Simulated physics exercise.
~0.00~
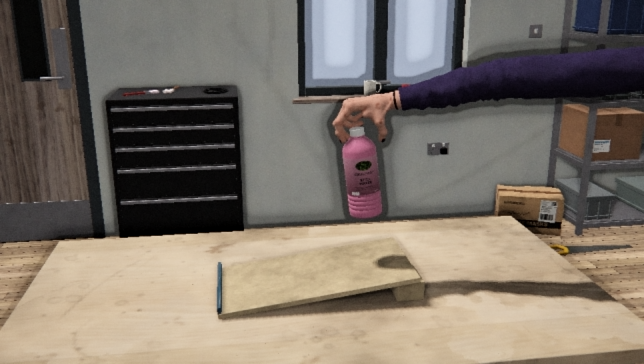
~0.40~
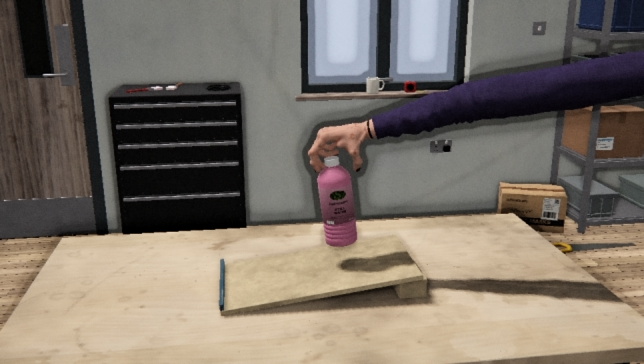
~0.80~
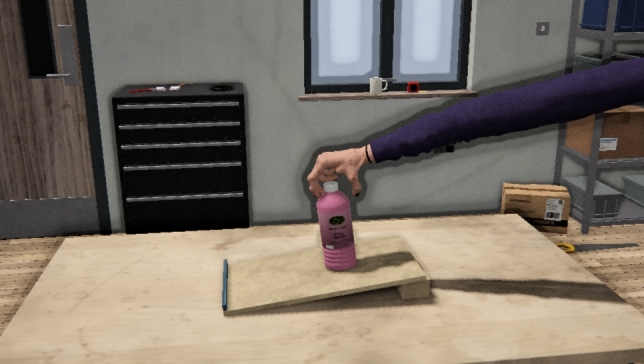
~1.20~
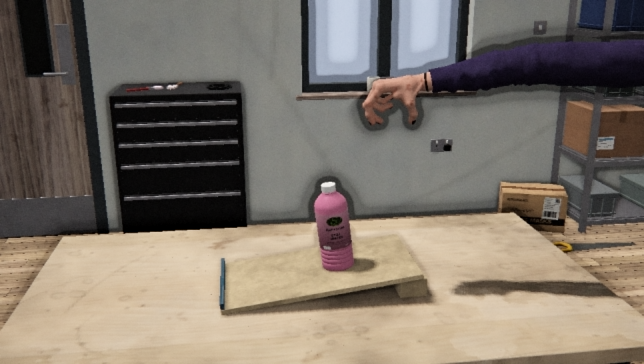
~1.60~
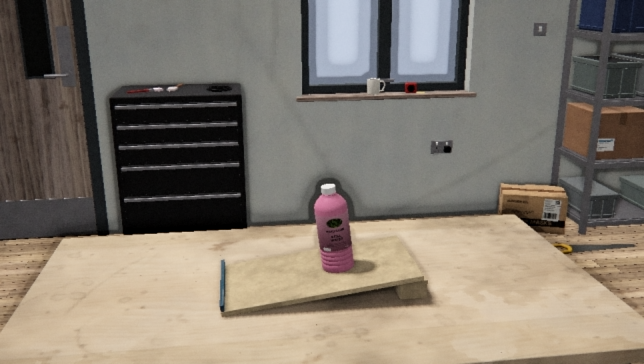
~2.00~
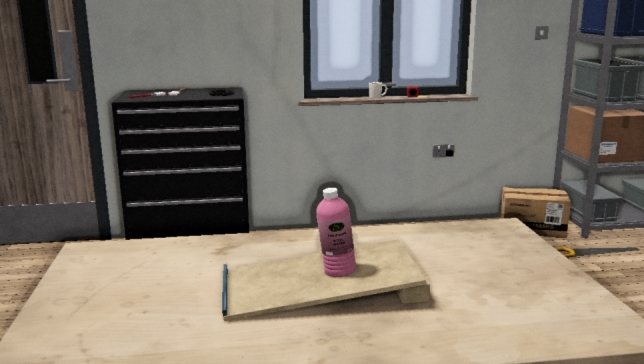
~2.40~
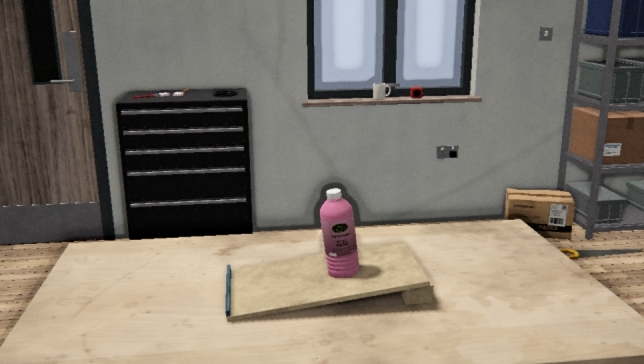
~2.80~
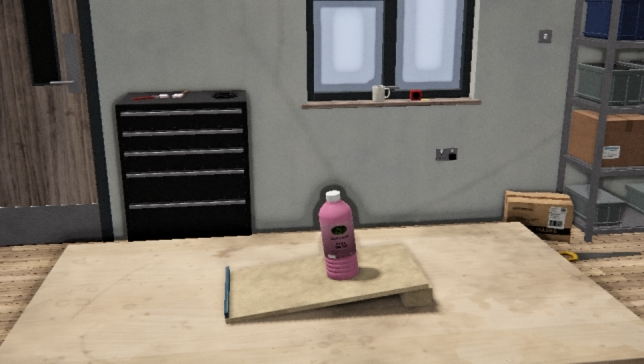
A pink bottle is lowered by a hand onto a sloping board and stays upright.
